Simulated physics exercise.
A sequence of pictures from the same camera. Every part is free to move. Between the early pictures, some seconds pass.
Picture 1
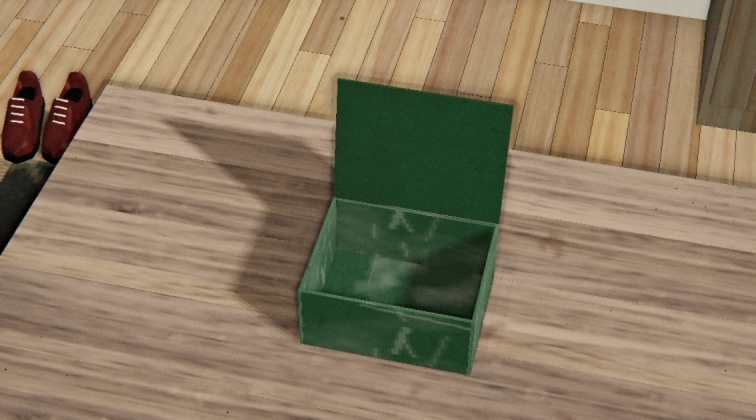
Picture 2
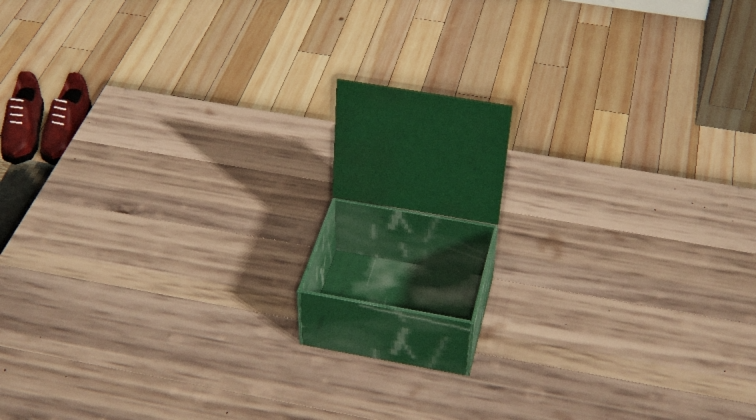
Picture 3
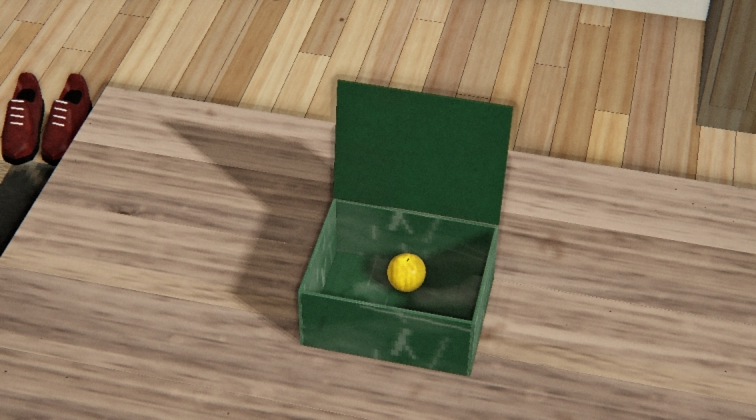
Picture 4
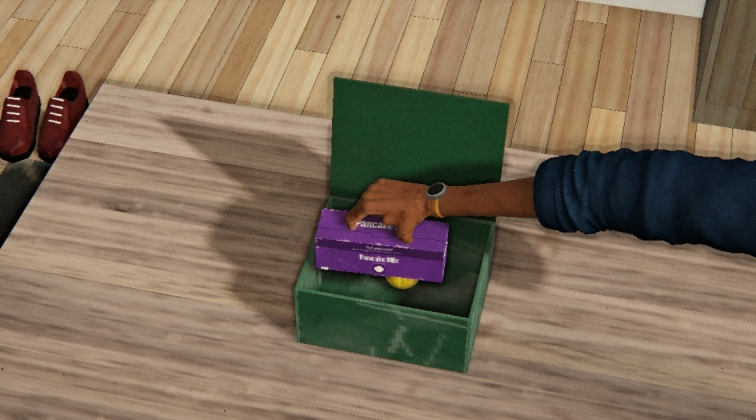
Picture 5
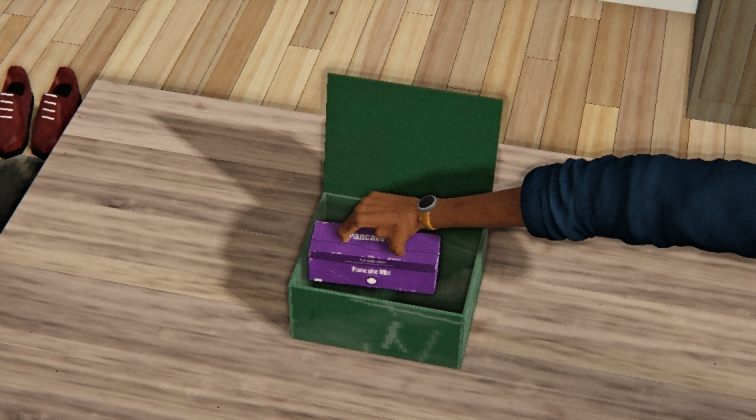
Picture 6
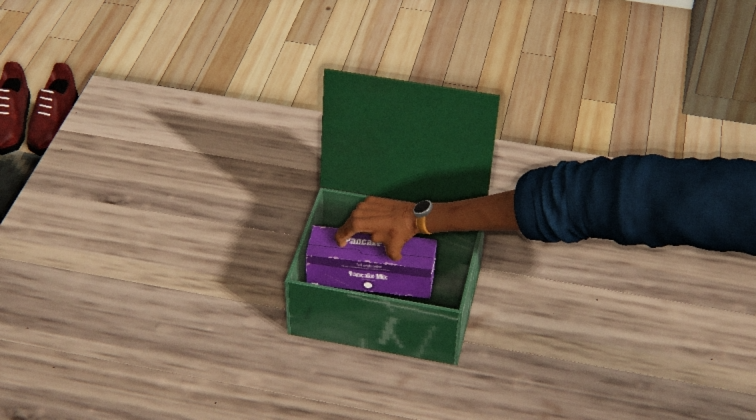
To begin with, an open green box sits empty on a wooden table, with red shoes on the floor at left. A yellow apple then appears inside it. Next, a hand wearing a watch holds a purple carton over the apple and lowers it into the box, keeping its grip.
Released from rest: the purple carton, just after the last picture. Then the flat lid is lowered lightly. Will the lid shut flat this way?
Yes.
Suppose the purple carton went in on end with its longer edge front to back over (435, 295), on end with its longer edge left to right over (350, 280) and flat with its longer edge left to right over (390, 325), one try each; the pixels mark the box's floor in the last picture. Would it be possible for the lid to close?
1: Open. 2: Open. 3: Closed.
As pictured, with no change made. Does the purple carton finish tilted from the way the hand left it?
Once everything settles, the purple carton keeps its original angle.
Then, 1.30 s past the last view, lid 84° above the rim; purple carton displaced a little near (371, 290).
Then, 1.80 s past the last view, lid 33° above the rim; purple carton displaced a little near (371, 290).
Finally, lid shut; moved from the start, purple carton; yellow apple still in place. Final places as the last picture's camera would see them, purple carton near (371, 290).
